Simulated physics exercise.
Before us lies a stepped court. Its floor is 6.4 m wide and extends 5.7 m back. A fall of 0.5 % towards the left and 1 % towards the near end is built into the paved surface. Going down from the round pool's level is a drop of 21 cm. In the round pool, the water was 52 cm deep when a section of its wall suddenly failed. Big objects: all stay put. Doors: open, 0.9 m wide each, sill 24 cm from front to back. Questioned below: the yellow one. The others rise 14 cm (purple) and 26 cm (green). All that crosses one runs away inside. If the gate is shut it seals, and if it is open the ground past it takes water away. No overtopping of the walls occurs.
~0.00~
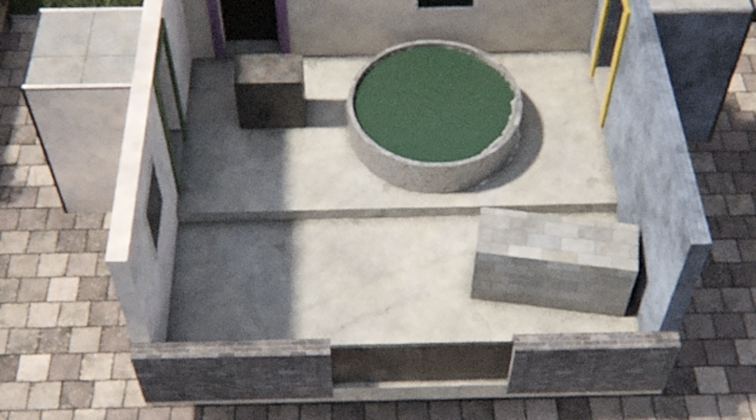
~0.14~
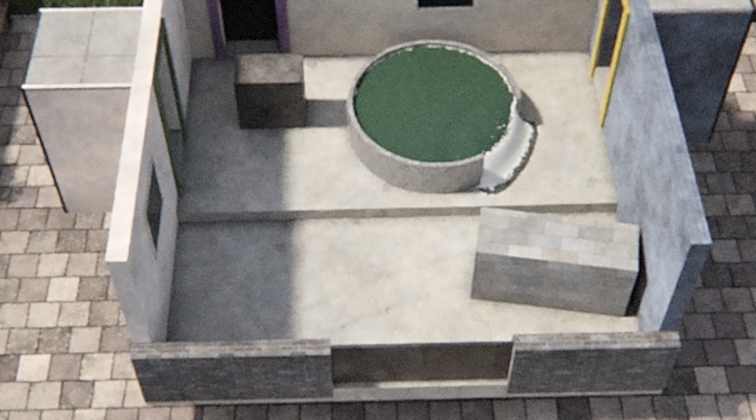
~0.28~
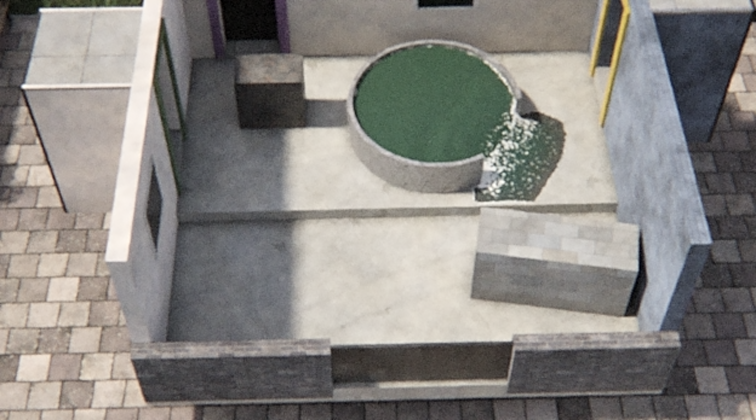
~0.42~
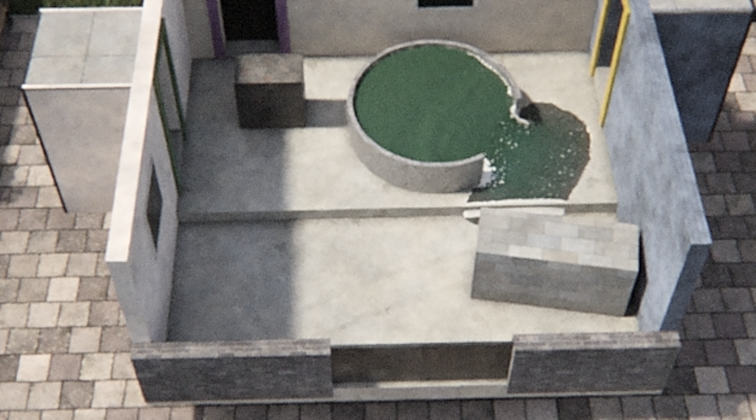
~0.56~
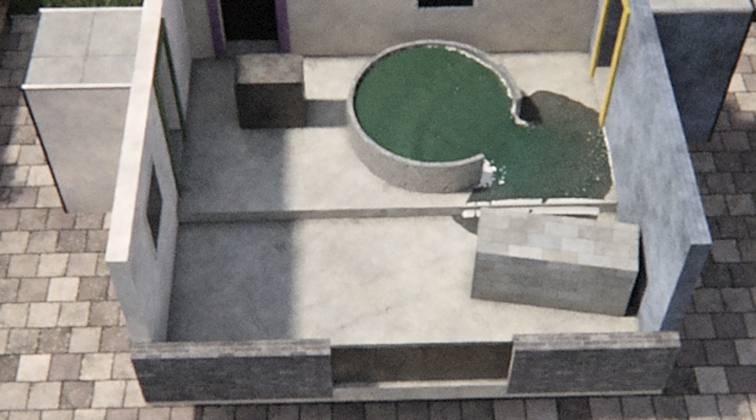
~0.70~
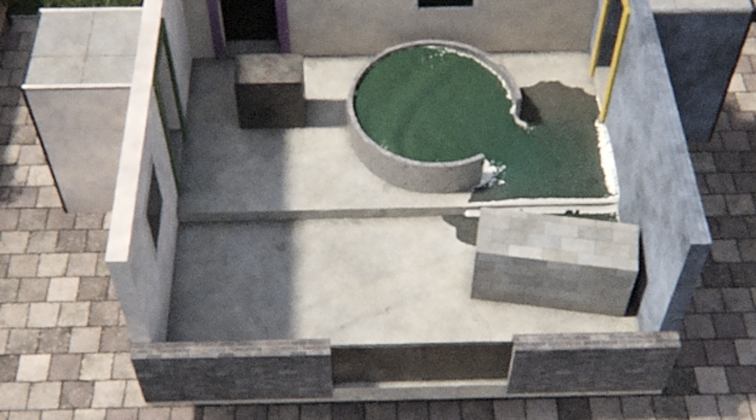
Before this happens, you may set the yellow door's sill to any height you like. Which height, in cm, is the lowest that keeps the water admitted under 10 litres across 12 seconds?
Close to 8 cm.
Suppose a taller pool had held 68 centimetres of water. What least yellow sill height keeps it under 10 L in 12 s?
About 12.0 centimetres.
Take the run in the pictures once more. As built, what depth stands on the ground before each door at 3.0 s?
Lab note, cm: Yellow 10; purple 0; green 0.
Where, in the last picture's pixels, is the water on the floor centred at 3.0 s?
It lies near (494, 163) in the last picture.
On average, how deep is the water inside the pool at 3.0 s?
On average, around 25 cm.
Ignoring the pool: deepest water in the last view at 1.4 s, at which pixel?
Check close to (620, 264).
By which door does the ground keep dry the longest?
Last: Green.
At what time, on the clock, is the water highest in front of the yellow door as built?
Around 1.8 s, give or take.
After 1.4 s water covers 15 % of the floor, deepest (50 cm) near (620, 264); 9 cm at the yellow door, 0 litres in over its 24 cm sill.
After 3.0 s water covers 35 % of the floor, deepest (50 cm) near (569, 265); 10 cm at the yellow door, 0 litres in over its 24 cm sill.
After 12.0 s water covers 80 % of the floor, deepest (19 cm) near (633, 330); 4 cm at the yellow door, 0 litres in over its 24 cm sill.
At the yellow door as built, the water arrived by 0.7 s and peaked near 11 cm at 1.8 s.
With a sill of 7 cm, 15 litres would have come in within the 12 s; with 9.5 cm, 5 litres. So under 10 litres takes about 8 cm.
